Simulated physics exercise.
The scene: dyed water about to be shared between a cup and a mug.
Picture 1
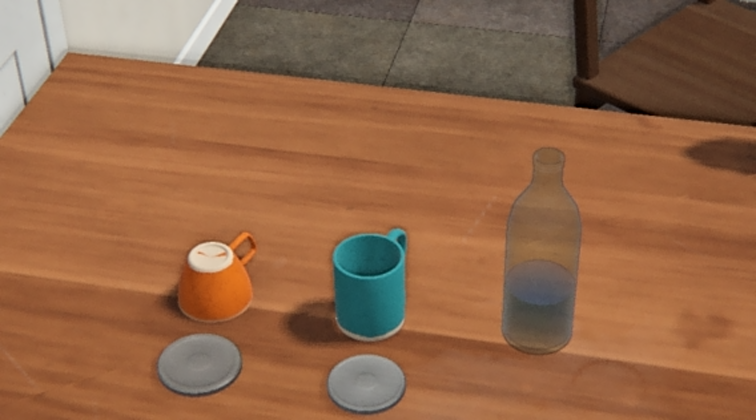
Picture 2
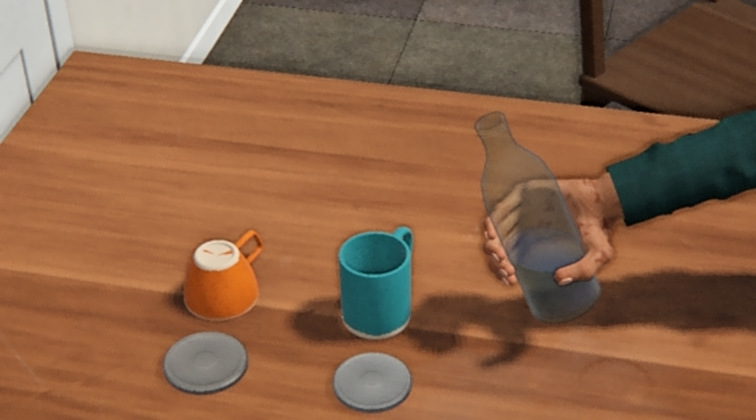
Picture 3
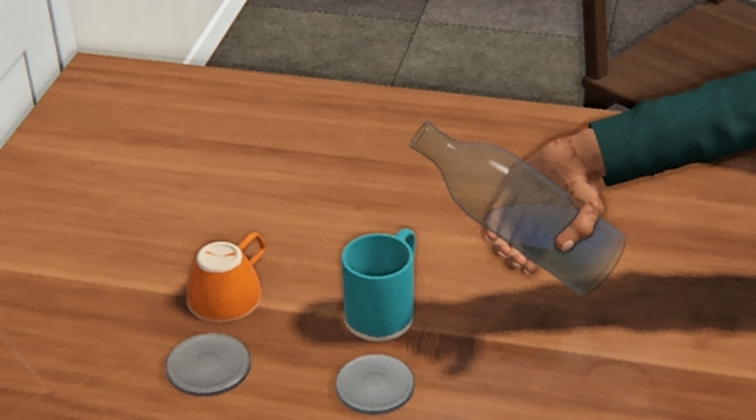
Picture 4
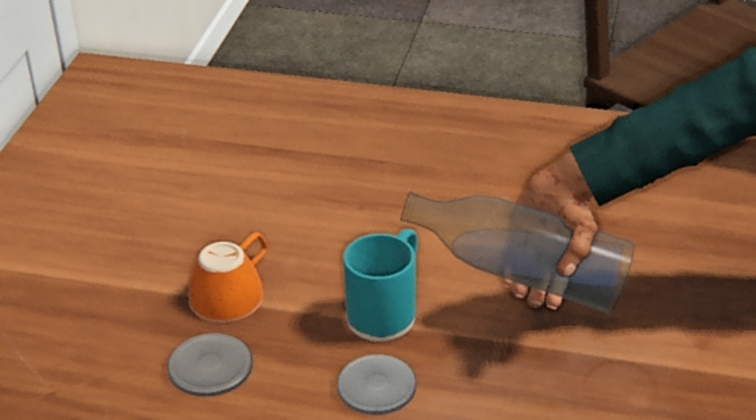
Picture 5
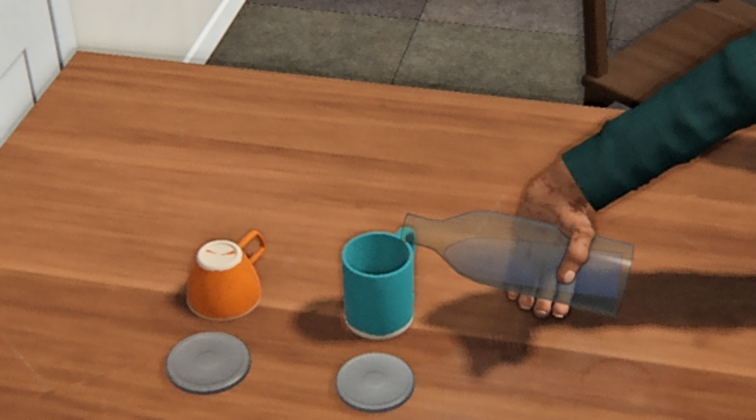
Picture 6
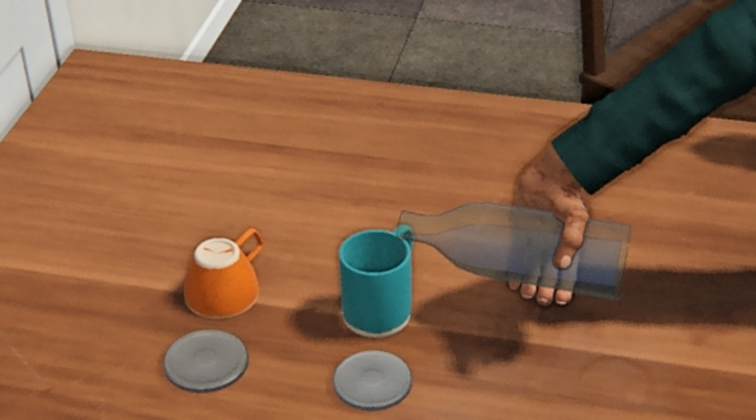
A hand lifts the bottle of bluish liquid and tilts it left beside the teal mug.
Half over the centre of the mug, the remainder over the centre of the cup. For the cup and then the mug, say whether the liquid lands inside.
The cup turns it away; the mug receives it.
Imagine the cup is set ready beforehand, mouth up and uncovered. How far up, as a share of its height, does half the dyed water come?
75 %, roughly.
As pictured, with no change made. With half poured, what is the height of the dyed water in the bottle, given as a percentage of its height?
Some 15 per cent, I reckon.
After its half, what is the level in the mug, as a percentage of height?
I'd put it close to 40 per cent.
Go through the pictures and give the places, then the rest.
In the first picture, nothing is moving yet; bottle (543, 245) about a quarter full; mug (370, 291) open; cup (213, 279) upside down.
In the second picture, the bottle is picked up; bottle (528, 211) tipped 20° with all of its load; mug (376, 289) open.
In the third picture, tilting; bottle (509, 198) tipped 55° with all of its load; cup (222, 279) upside down.
In the fourth picture, no stream yet; bottle (509, 240) tipped 75° with all of its load; mug (380, 291) open.
In the fifth picture, still nothing leaves it; bottle (510, 253) tipped 80° with all of its load; cup (222, 277) upside down.
In the sixth picture, on the point of pouring; bottle (507, 243) tipped 85° with all of its load; mug (376, 287) open; cup (220, 275) upside down.
Next, the dyed water goes into the mug.
After that, it runs off the upturned base of the cup.
Finally, the mug has its share inside; the cup is empty, in a puddle.
